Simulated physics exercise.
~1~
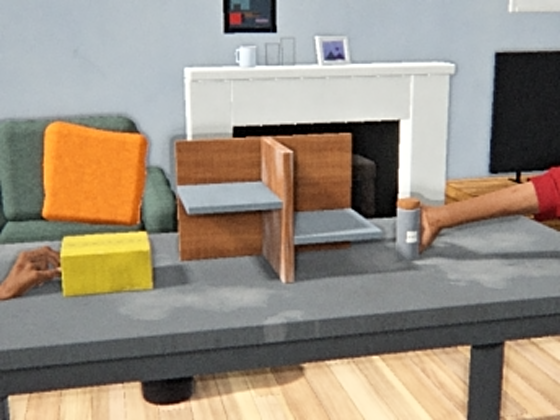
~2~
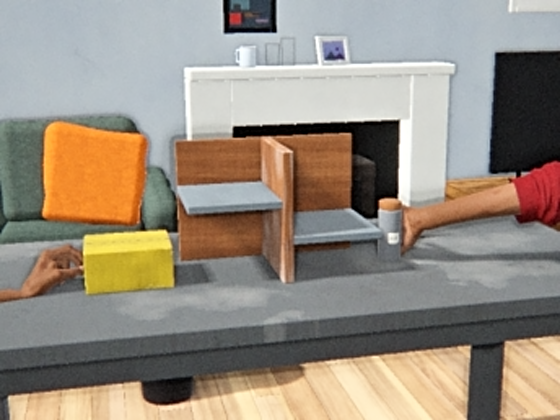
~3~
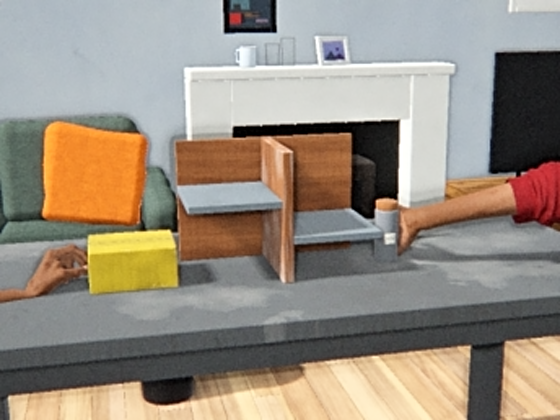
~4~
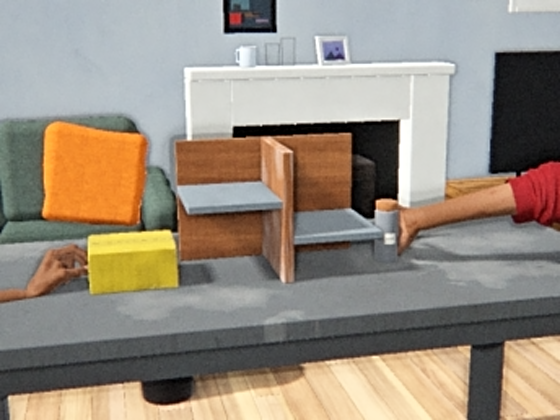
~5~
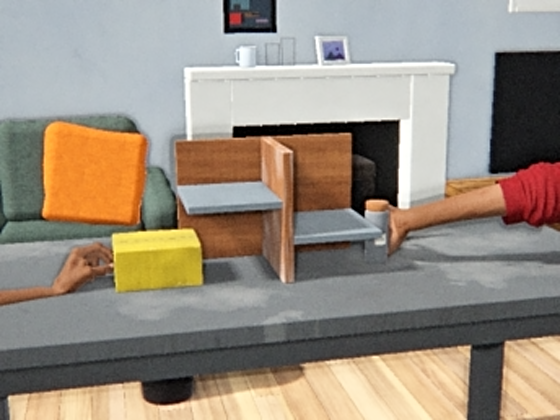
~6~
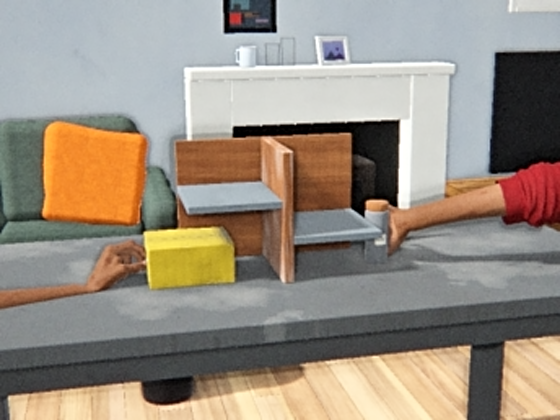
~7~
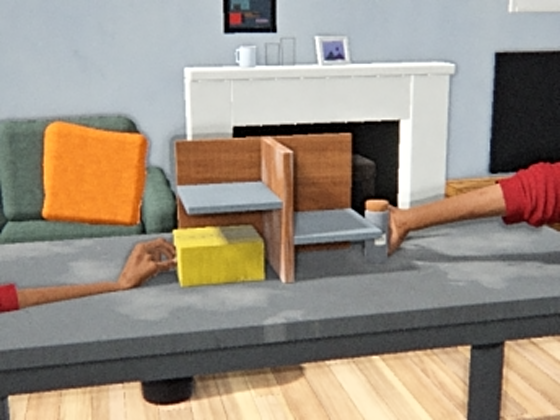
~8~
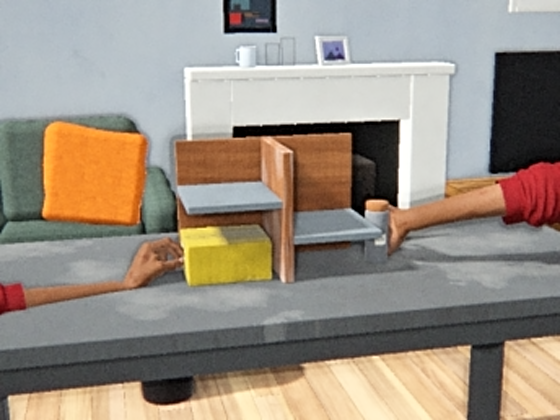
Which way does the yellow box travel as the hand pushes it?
The yellow box moves to the right, toward the rack and in under its left shelf.
